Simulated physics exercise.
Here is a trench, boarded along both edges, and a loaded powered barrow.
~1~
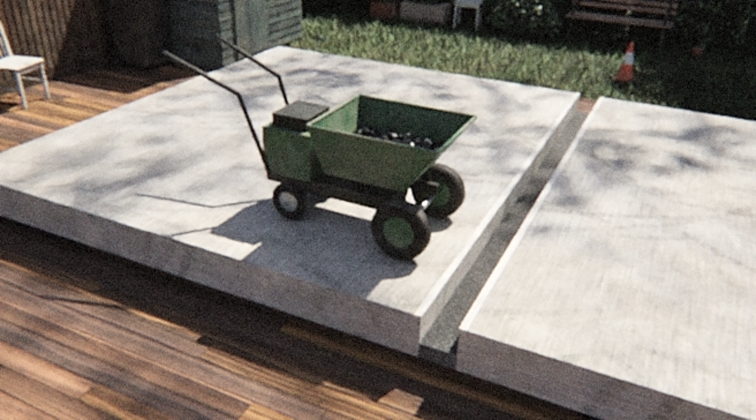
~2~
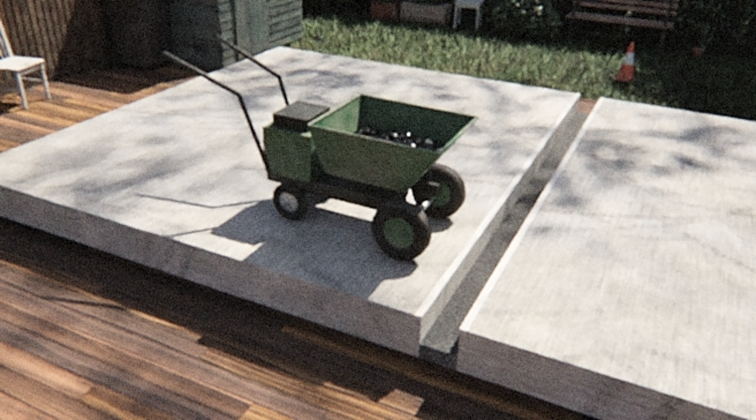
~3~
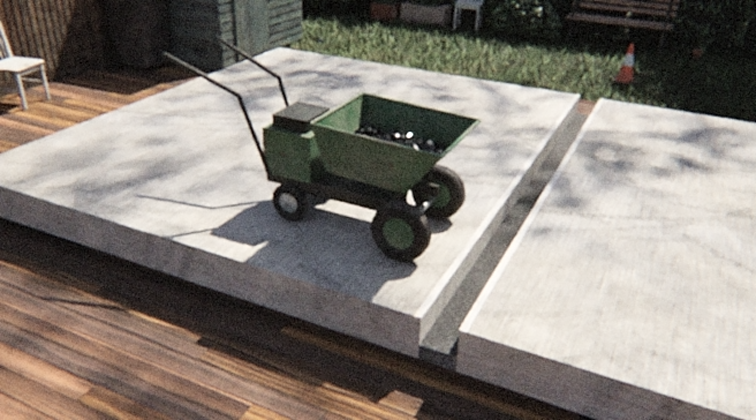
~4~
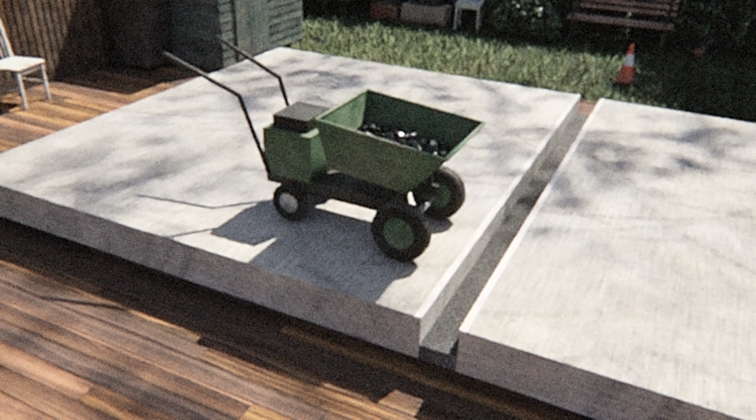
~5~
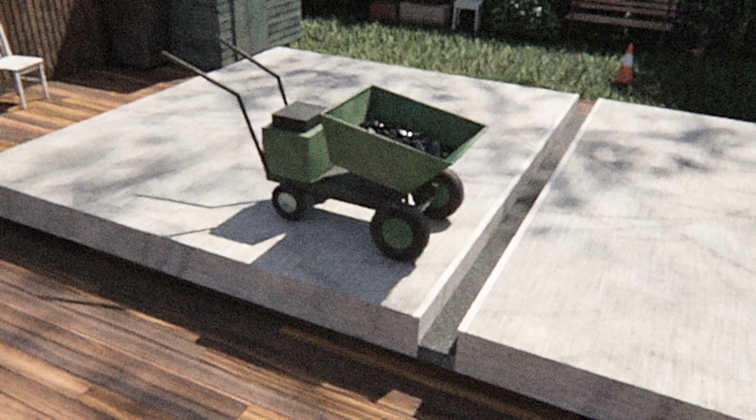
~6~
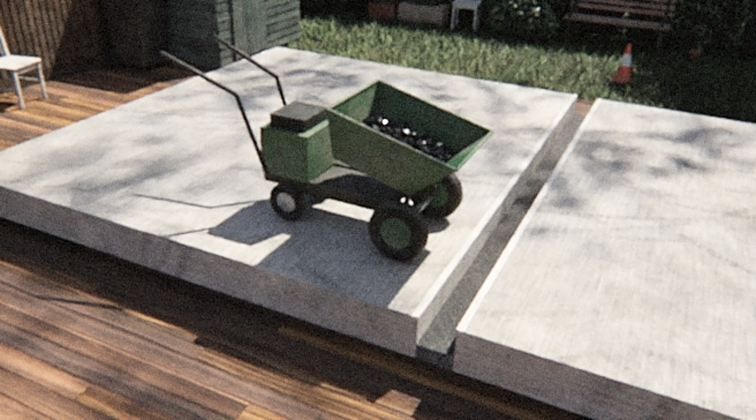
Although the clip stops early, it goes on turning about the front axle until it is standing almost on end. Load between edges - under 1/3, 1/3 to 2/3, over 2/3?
Fails to reach a third.
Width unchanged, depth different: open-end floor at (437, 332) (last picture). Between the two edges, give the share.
Something close to 0 per cent.
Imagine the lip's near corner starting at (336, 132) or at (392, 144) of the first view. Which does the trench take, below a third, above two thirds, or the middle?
Under a third, then more than two thirds.
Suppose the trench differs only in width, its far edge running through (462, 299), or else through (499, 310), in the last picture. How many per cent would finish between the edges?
0 %, give or take, and then 70 %.
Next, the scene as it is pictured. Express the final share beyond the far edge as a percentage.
I'd put it at some 65 per cent of the load.
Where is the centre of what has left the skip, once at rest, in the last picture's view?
Near (532, 262).
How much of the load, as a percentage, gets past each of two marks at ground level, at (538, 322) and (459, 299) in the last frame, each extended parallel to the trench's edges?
Around 10 per cent for the first, and 60 per cent for the second.
Shortly afterwards, skip tipped steeply; the whole lot in the skip.
Next, skip tipped right over; all but a few in the skip; only a few beyond it.
Some moments later, skip tipped right over; near a third in the skip; near two thirds beyond it.
In the end, skip tipped right over; near a third in the skip; none at all in or heaped over the trench; near two thirds beyond it.
